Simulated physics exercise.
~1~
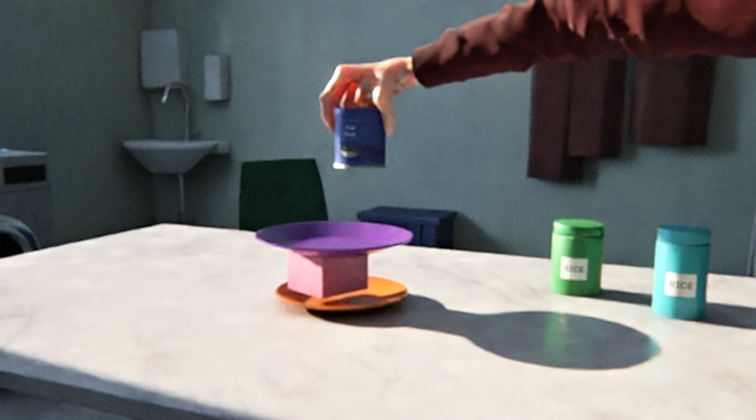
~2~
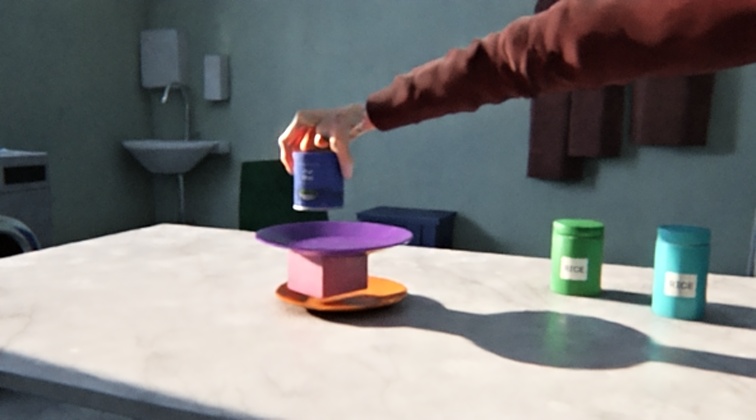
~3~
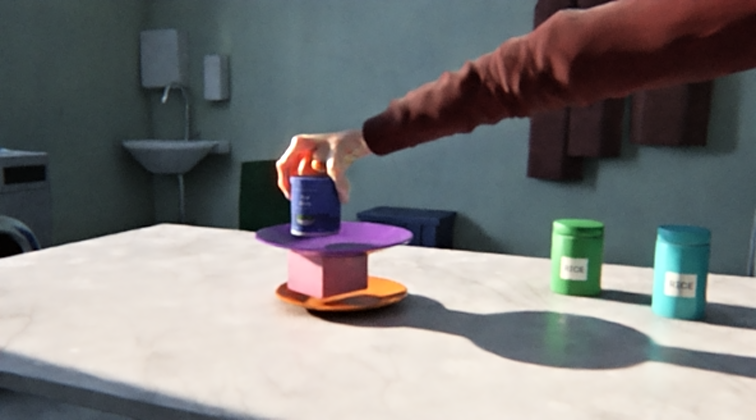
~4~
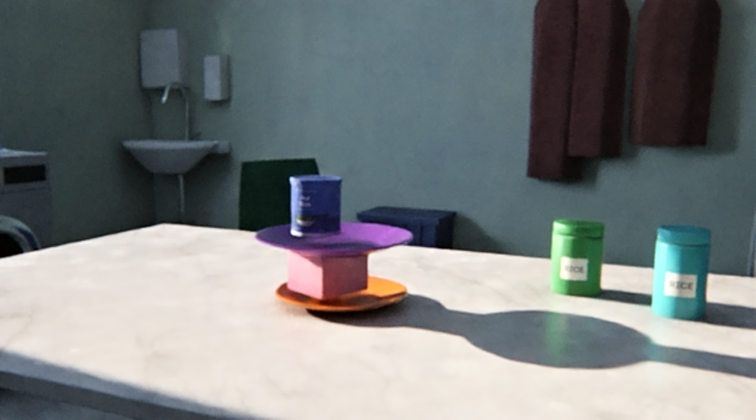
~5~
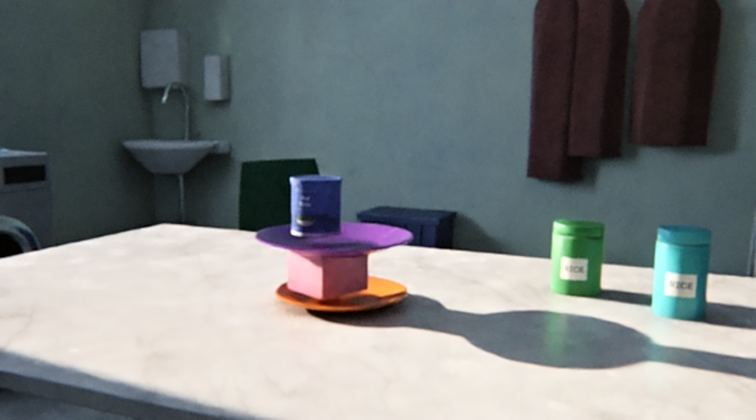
In a dim room with a small sink on the back wall and dark red cloths hanging at the right, a still camera looks across a pale marbled table. A pink block sits on an orange plate with a purple plate balanced on top, while a green jar and a turquoise jar stand to the right. A hand in a dark red sleeve carries a blue tin left and down, then sets it on the purple plate, left of its middle. The hand lets go and leaves the view. The tin stays put and the pile stands.
